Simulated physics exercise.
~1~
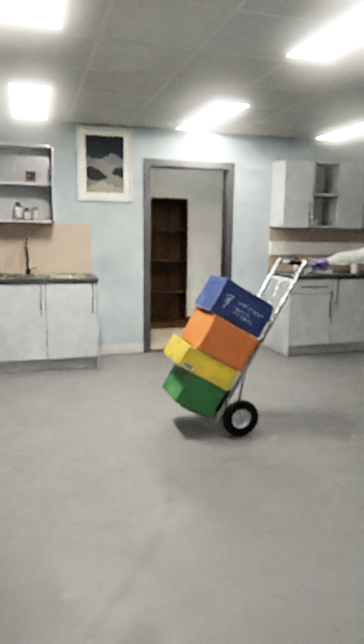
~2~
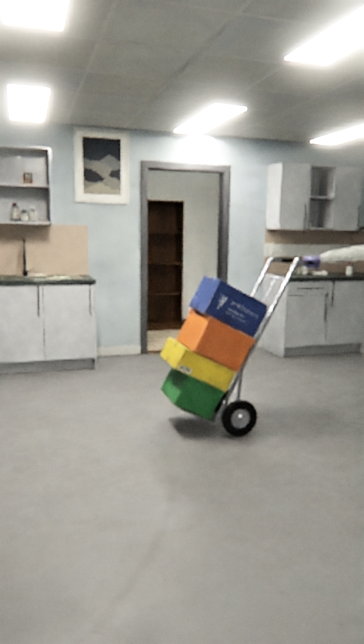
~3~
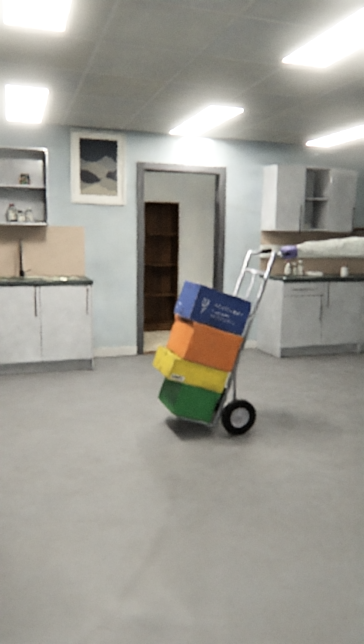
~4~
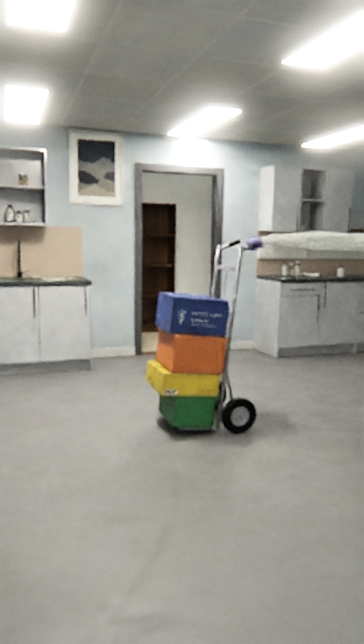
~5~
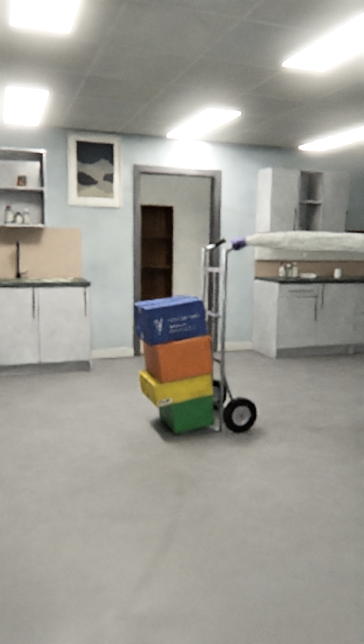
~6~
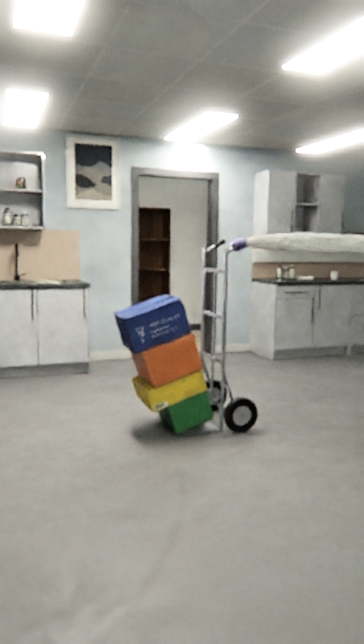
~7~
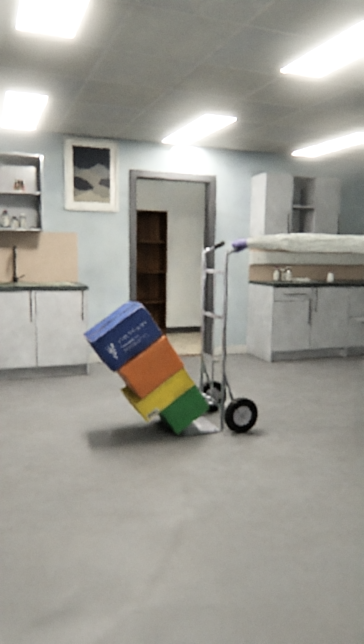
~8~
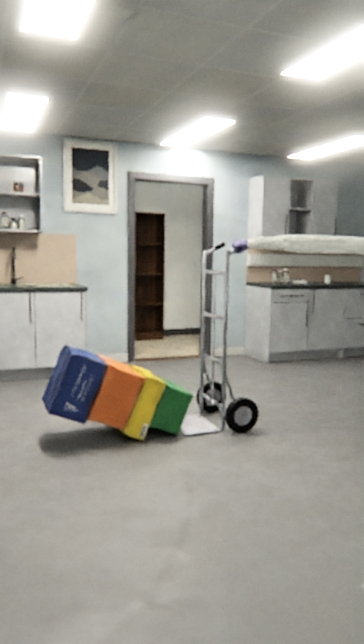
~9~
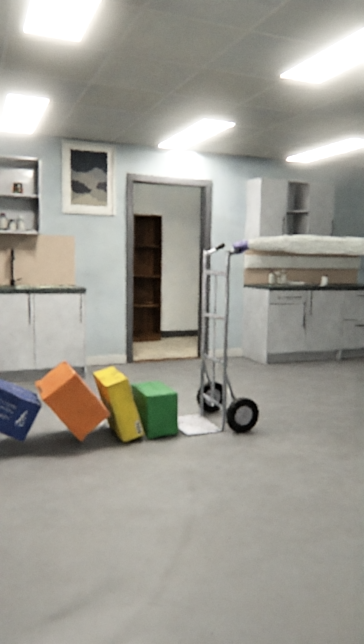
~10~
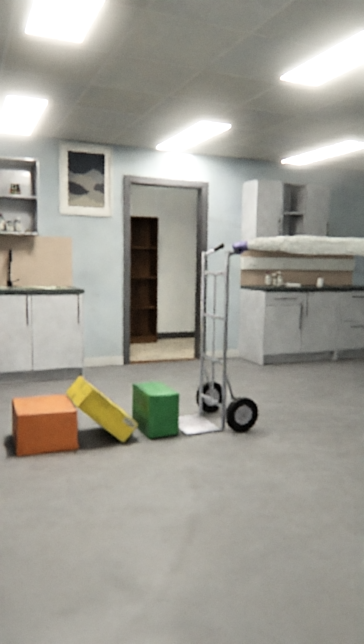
The clip shows a gloved hand tipping a sack truck upright with blue, orange, yellow and green boxes stacked on it; the stack topples left, the blue box leaves view, orange and yellow end on the floor, and green rests tipped over by the standing truck's plate.
